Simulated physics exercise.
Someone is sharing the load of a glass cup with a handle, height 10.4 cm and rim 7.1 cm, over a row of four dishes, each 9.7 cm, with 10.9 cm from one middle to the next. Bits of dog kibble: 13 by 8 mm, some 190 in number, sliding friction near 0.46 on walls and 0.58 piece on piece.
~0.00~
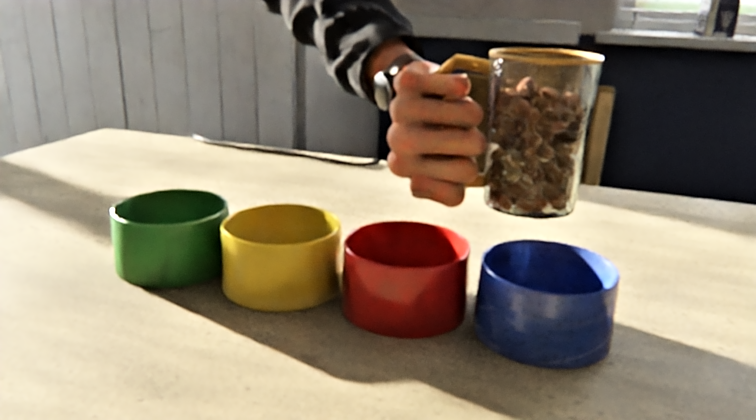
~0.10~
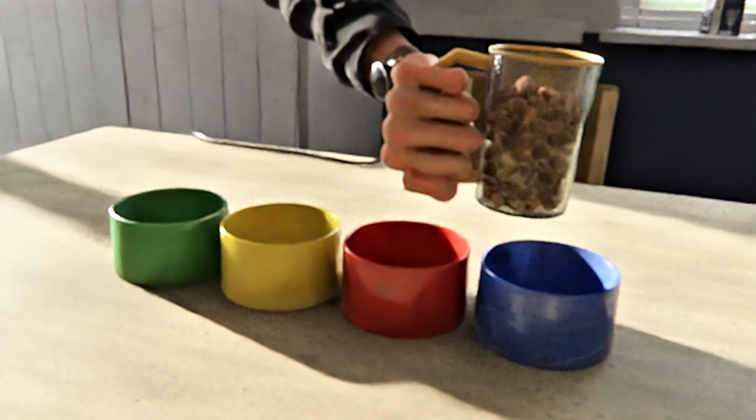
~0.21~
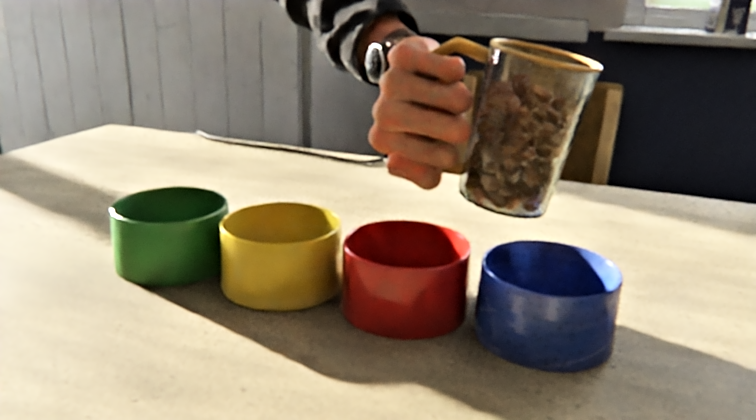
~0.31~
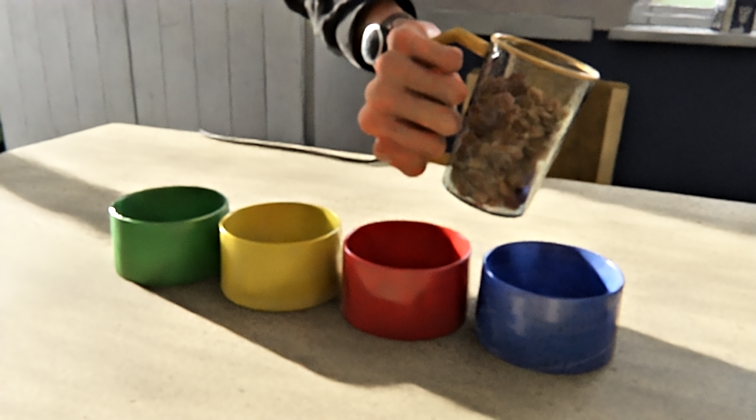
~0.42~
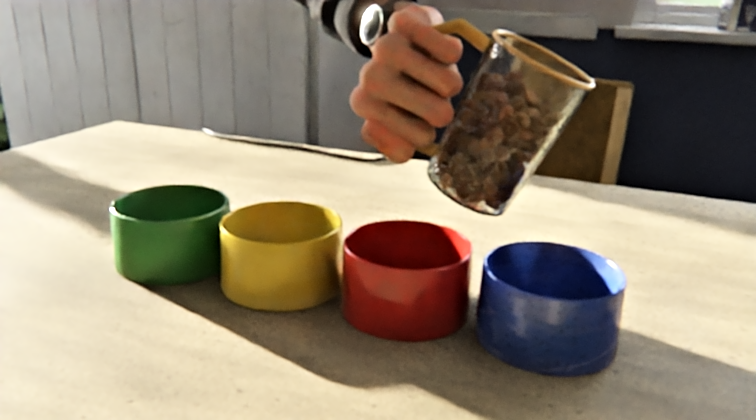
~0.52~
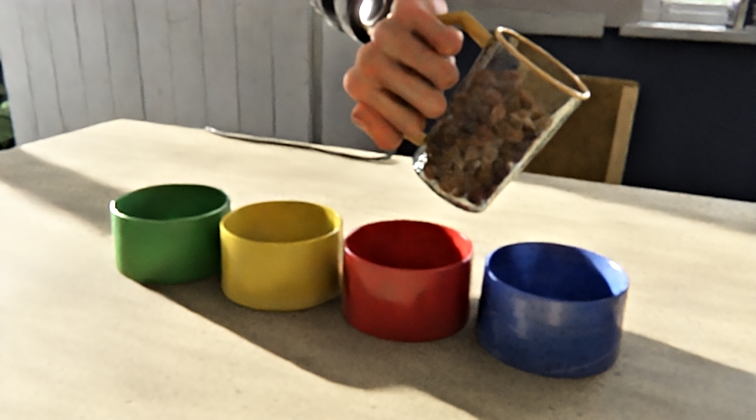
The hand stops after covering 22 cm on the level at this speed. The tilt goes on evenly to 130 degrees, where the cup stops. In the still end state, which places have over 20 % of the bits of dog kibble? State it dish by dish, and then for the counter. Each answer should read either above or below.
Red dish - above, blue dish - below, green dish - below, yellow dish - below, counter - below.
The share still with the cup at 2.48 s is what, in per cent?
0 %.
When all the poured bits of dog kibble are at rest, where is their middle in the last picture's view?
In the last view, approximately (411, 281).
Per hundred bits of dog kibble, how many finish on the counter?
Close to 5 %, more or less.
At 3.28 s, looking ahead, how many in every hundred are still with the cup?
Roughly 0 per cent of the load.
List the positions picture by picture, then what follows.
Cup at (537, 132), tilt 0 degrees, lip at (601, 59), moved 0.0 cm; middle of the pieces at (531, 154); blue dish at (549, 265); red dish at (407, 243); yellow dish at (282, 224); green dish at (171, 206), in the first frame.
Cup at (532, 131), tilt 3 degrees, lip at (601, 62), moved 0.3 cm; middle of the pieces at (525, 153), in the second frame.
Cup at (523, 130), tilt 10 degrees, lip at (599, 69), moved 1.1 cm; middle of the pieces at (513, 150), in the third frame.
Cup at (513, 129), tilt 17 degrees, lip at (596, 77), moved 1.8 cm; middle of the pieces at (501, 148), in the fourth frame.
Cup at (503, 127), tilt 24 degrees, lip at (592, 86), moved 2.6 cm; middle of the pieces at (489, 145), in the fifth frame.
Cup at (494, 126), tilt 32 degrees, lip at (587, 96), moved 3.3 cm; middle of the pieces at (477, 141); blue dish at (555, 270); red dish at (409, 244); yellow dish at (283, 221); green dish at (172, 201). Its pace works out near 70 degrees a second; the hand travels 7 cm a second, in the sixth frame.
After 1.70 s, tilt 112 degrees; cup holds 90 %, red 5 %.
Then, at 2.48 s, tilt 130 degrees; cup holds 0 %, red 95 %.
After 3.28 s, tilt 130 degrees; cup holds 0 %, red 95 %.
At rest (3.6 s), red 95 %, blue 0 %, green 0 %, yellow 0 %, counter 5 %.
